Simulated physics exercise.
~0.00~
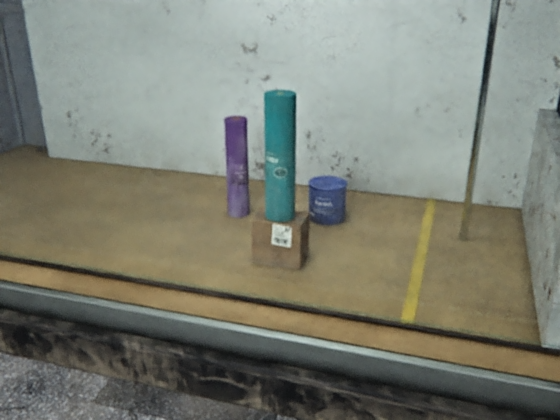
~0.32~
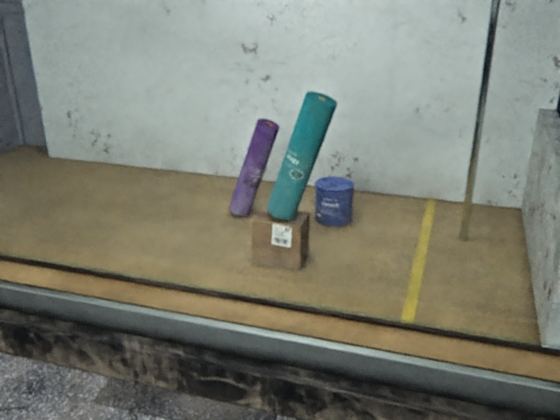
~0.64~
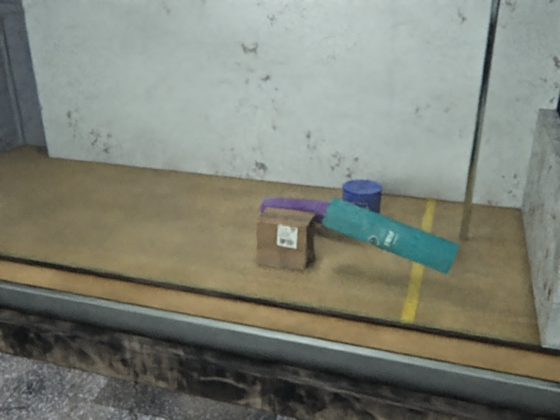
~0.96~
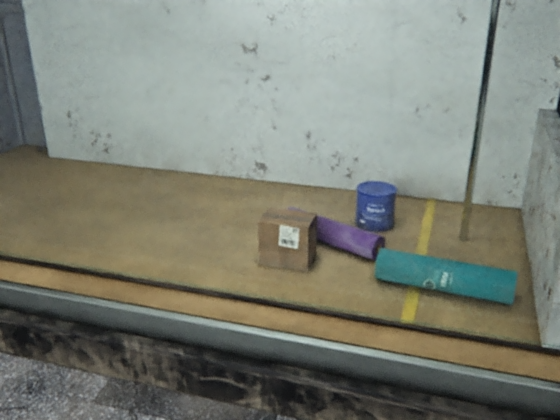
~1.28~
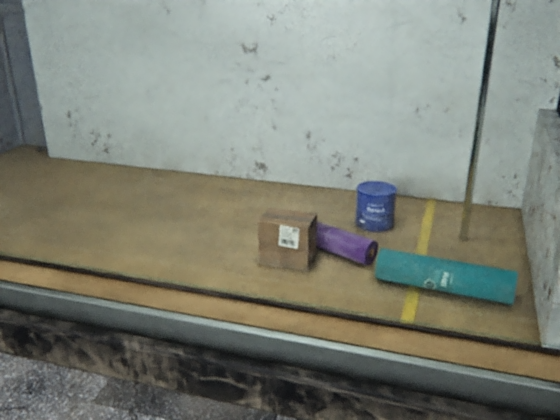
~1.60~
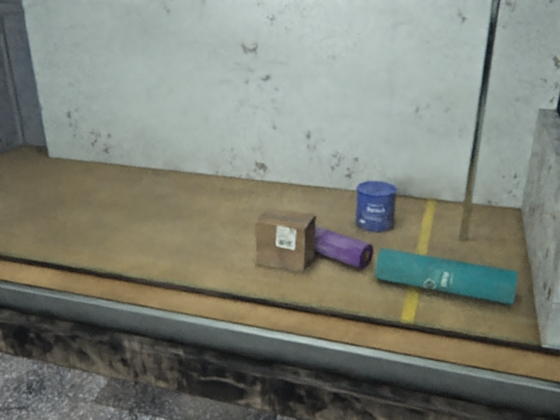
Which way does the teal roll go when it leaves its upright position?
It tips over and moves to the right, ending up lying on its side past the yellow line.
